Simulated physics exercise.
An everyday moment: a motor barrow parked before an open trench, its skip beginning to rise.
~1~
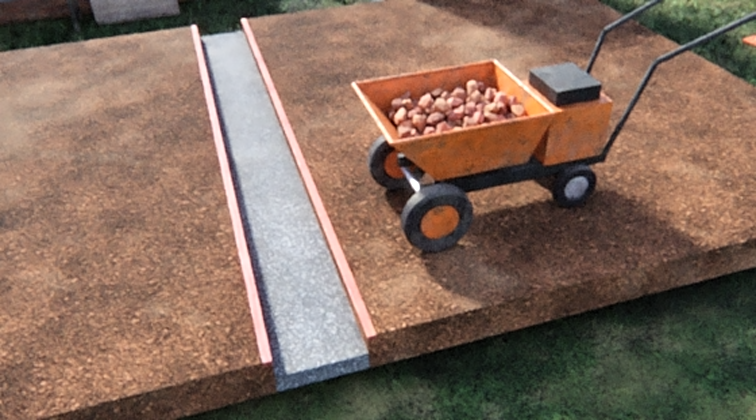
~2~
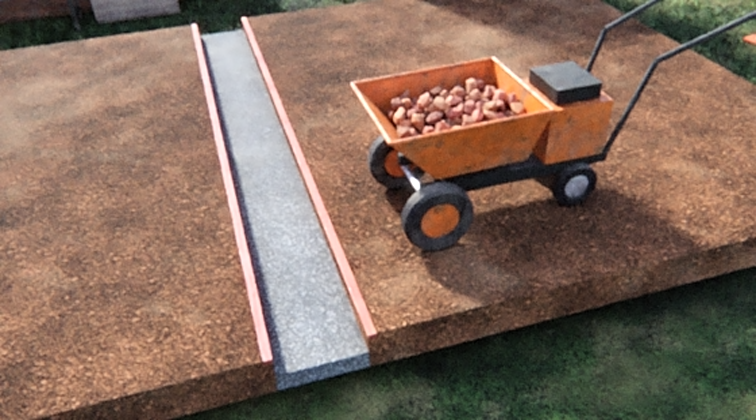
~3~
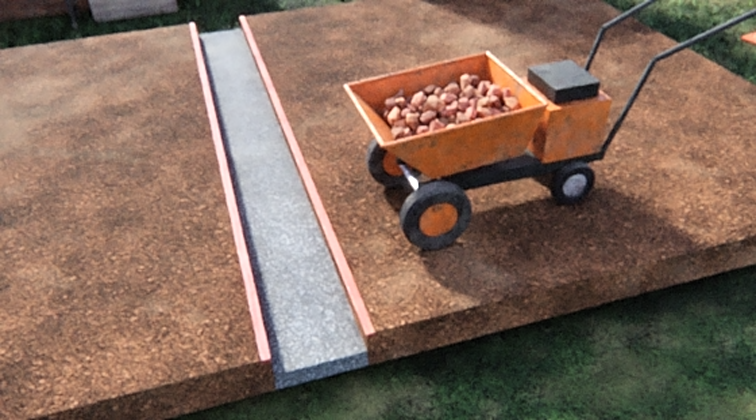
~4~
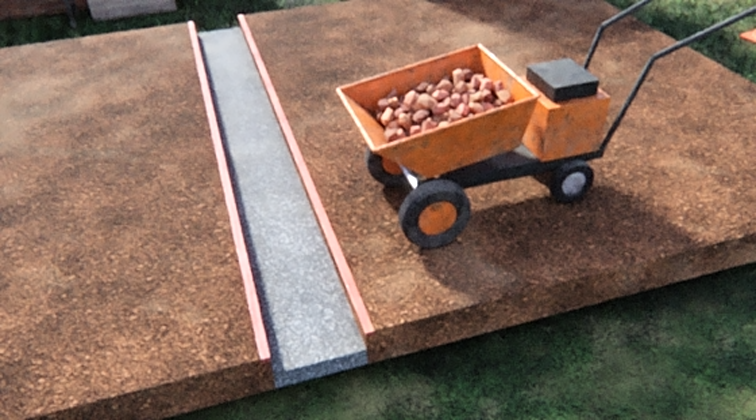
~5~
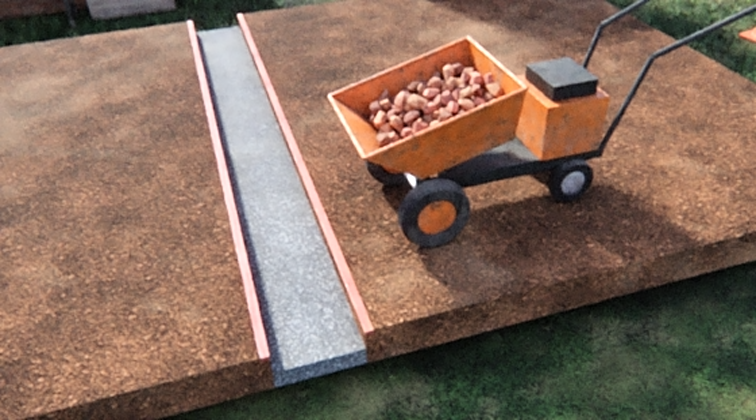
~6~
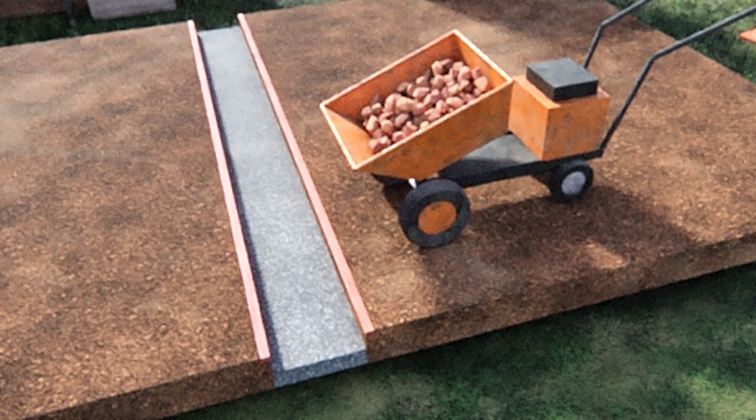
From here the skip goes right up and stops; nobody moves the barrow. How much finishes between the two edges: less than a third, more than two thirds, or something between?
Between the edges lies over two thirds of the load.
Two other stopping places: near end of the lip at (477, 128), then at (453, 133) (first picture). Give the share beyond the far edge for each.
First some 0, then 0 per cent.
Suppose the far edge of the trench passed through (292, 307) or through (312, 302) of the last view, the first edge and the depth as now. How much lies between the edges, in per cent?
Near 60 % and 30 %.
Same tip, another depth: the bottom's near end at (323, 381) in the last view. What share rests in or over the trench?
Close to 100 per cent.
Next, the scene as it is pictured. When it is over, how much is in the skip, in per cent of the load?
About 20 per cent.
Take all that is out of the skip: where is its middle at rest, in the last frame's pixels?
Near (289, 245).
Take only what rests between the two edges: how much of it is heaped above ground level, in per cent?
Near 20 %.
Soon, skip tipped steeply; all in the skip.
A while on, skip tipped right over; about two thirds in the skip; about a third in or heaped over the trench.
Towards the end, skip tipped right over; about a quarter in the skip; most in or heaped over the trench; a stray few beyond it.
Finally, skip tipped right over; about a quarter in the skip; most in or heaped over the trench; a stray few beyond it.
